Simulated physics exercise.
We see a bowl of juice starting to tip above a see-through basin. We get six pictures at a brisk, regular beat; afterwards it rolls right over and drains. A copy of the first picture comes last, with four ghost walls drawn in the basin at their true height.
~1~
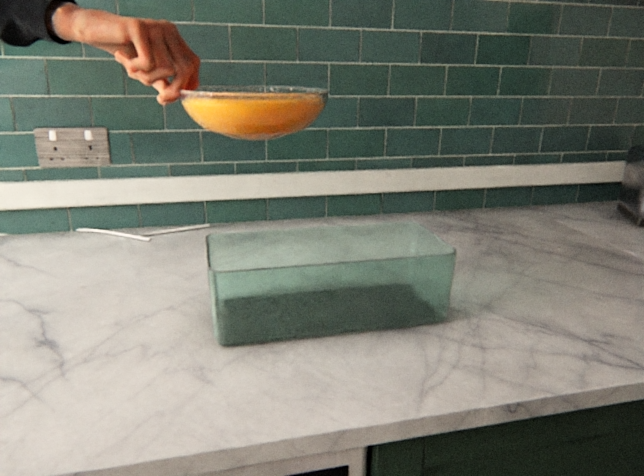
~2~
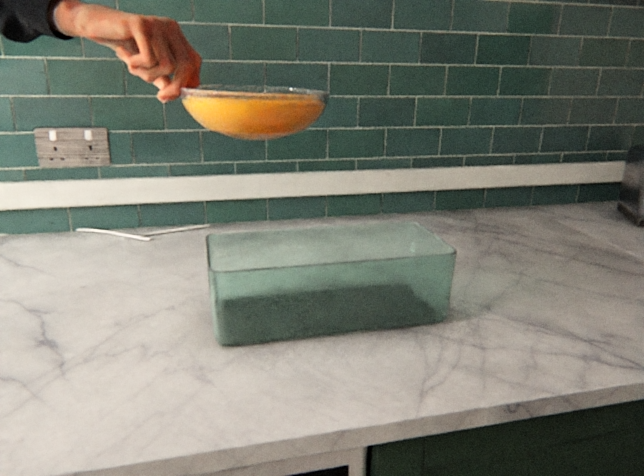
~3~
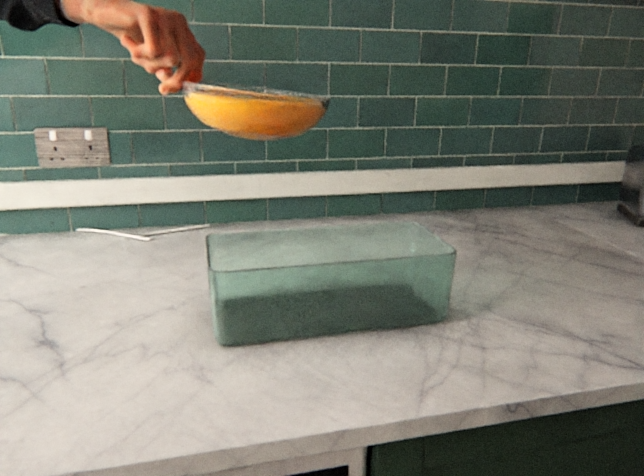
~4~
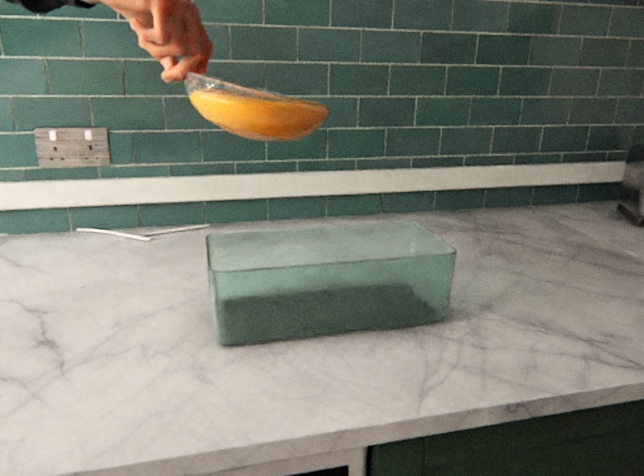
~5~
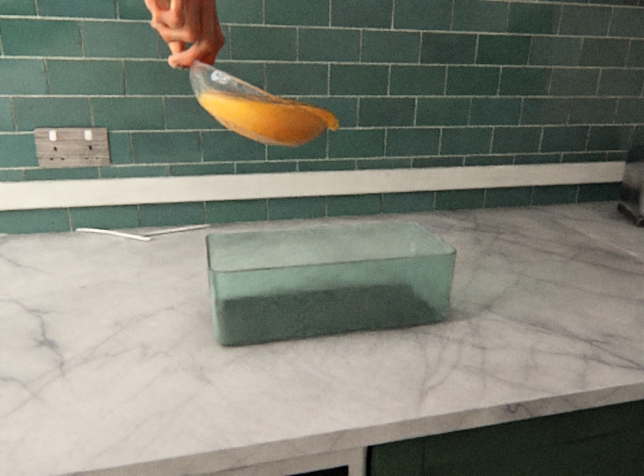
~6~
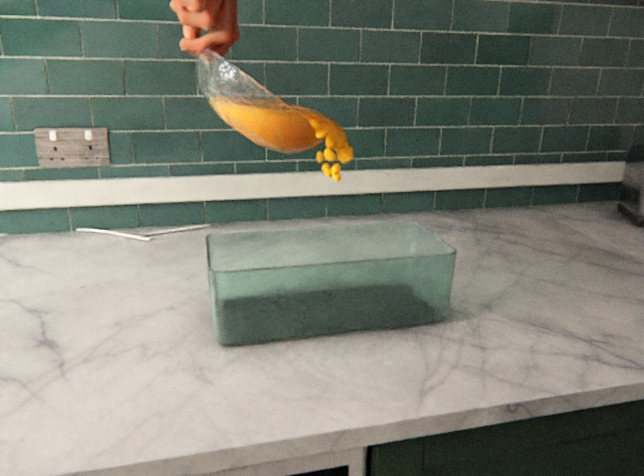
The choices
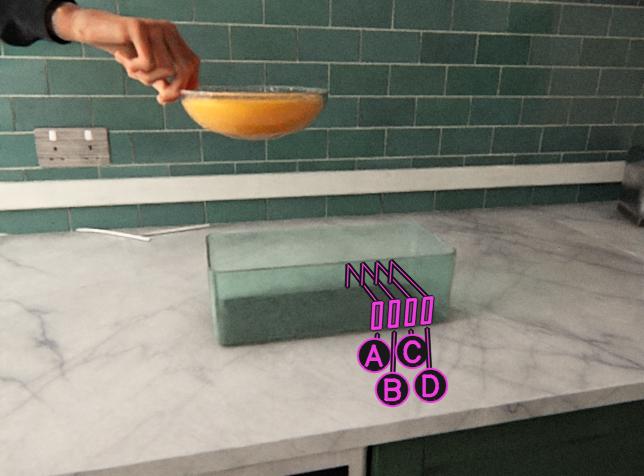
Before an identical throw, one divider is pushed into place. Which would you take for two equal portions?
Best: A.
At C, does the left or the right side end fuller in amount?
The left side.
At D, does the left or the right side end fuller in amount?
More ends on the left.
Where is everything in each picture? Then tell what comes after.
In the first frame, upright, lip at (324, 89); basin from (215, 344) to (445, 319); nothing has left yet.
In the second frame, upright, lip at (325, 92); nothing has left yet.
In the third frame, tipped about 6°, lip at (326, 98); nothing has left yet.
In the fourth frame, tipped about 14°, lip at (327, 107); nothing has left yet.
In the fifth frame, tipped about 24°, lip at (326, 120); juice is over the lip, down to (330, 126).
In the sixth frame, tipped about 36°, lip at (323, 135); juice is over the lip, down to (330, 175).
In magenta, A at (377, 334); B at (394, 332); C at (410, 330); D at (427, 328).
If A is chosen, about 50 % ends left of the wall and 44 % right of it; 6 % is lost outside.
If B is chosen, about 65 % ends left of the wall and 28 % right of it; 7 % is lost outside.
If C is chosen, about 78 % ends left of the wall and 11 % right of it; 11 % is lost outside.
If D is chosen, about 78 % ends left of the wall and 13 % right of it; 9 % is lost outside.
